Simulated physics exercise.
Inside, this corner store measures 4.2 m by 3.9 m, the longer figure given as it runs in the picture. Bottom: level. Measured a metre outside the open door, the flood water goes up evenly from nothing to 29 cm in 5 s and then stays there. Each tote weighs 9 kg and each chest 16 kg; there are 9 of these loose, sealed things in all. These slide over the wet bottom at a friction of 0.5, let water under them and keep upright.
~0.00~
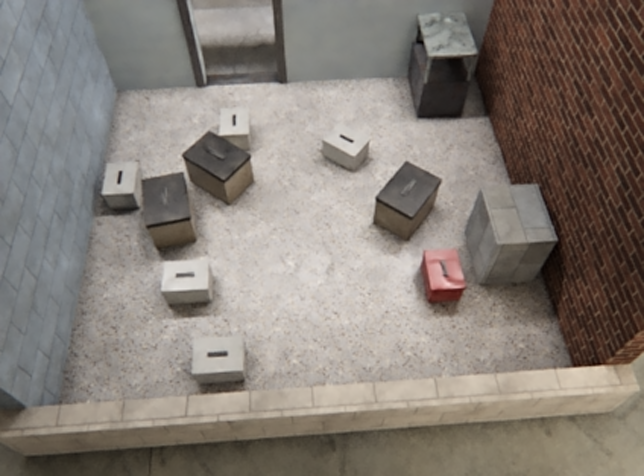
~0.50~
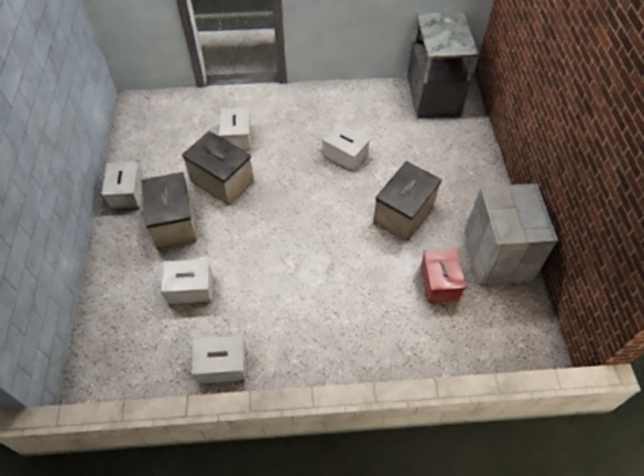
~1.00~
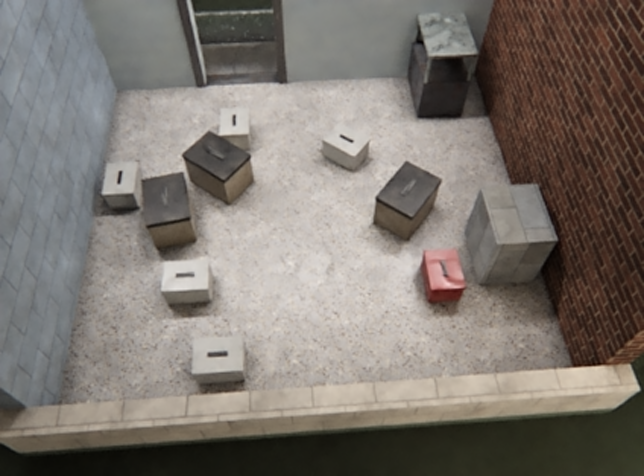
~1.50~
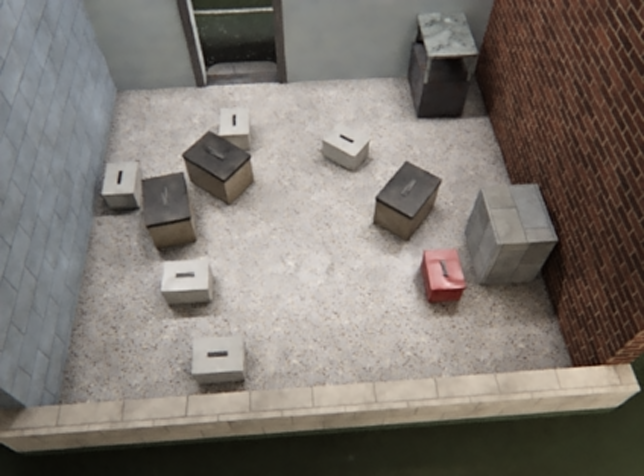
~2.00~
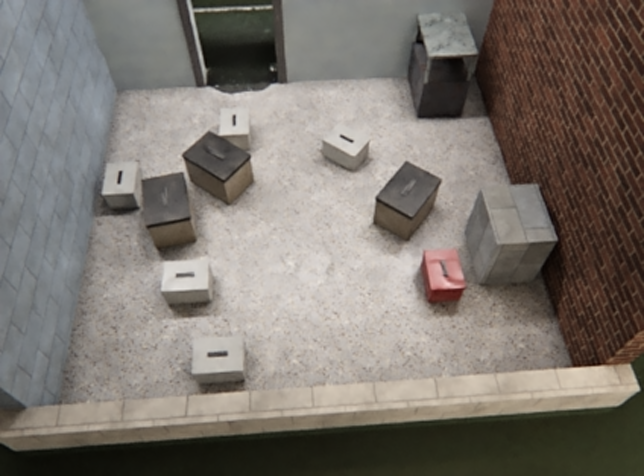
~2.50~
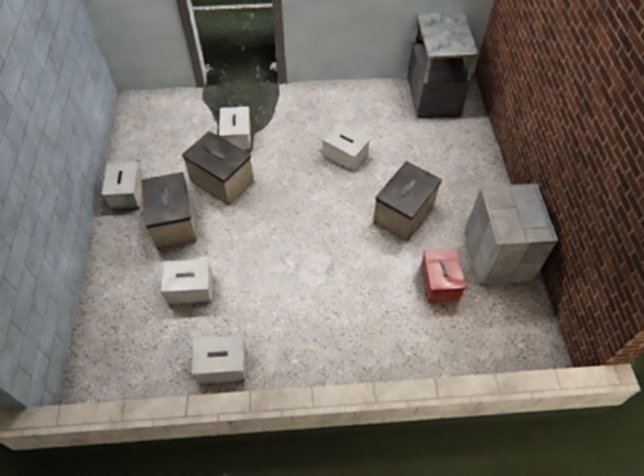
In this clip, seen from above, boxes and a red tote sit still on the pale floor of a walled room while the ground outside darkens; dark water then enters through the open doorway and spreads around a small box.
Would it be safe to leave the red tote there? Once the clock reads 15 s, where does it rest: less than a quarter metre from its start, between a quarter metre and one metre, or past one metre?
Result: A large displacement.
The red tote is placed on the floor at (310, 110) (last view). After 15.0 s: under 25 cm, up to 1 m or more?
Result: It drifts a great deal.
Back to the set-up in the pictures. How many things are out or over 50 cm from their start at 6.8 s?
I get 4.
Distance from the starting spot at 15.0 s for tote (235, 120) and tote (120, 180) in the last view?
One is off by 200 cm, the other by 200 cm, in the order asked.
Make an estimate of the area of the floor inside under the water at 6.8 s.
About 13 m2.
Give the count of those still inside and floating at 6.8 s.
By my count, 1.
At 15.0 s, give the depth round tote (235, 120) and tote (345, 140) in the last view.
Some 16 cm at the first, some 8 cm at the second.
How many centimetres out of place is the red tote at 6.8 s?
It has shifted about 0 cm.
After 3.5 s the red tote is near (444, 269), 0.0 m from its start, aground; 0 afloat.
After 6.8 s the red tote is near (444, 269), 0.0 m from its start, aground; 1 afloat.
After 11.0 s the red tote is near (455, 199), 0.8 m from its start, aground; 7 afloat.
After 15.0 s the red tote is near (342, 103), 2.2 m from its start, afloat; 9 afloat.
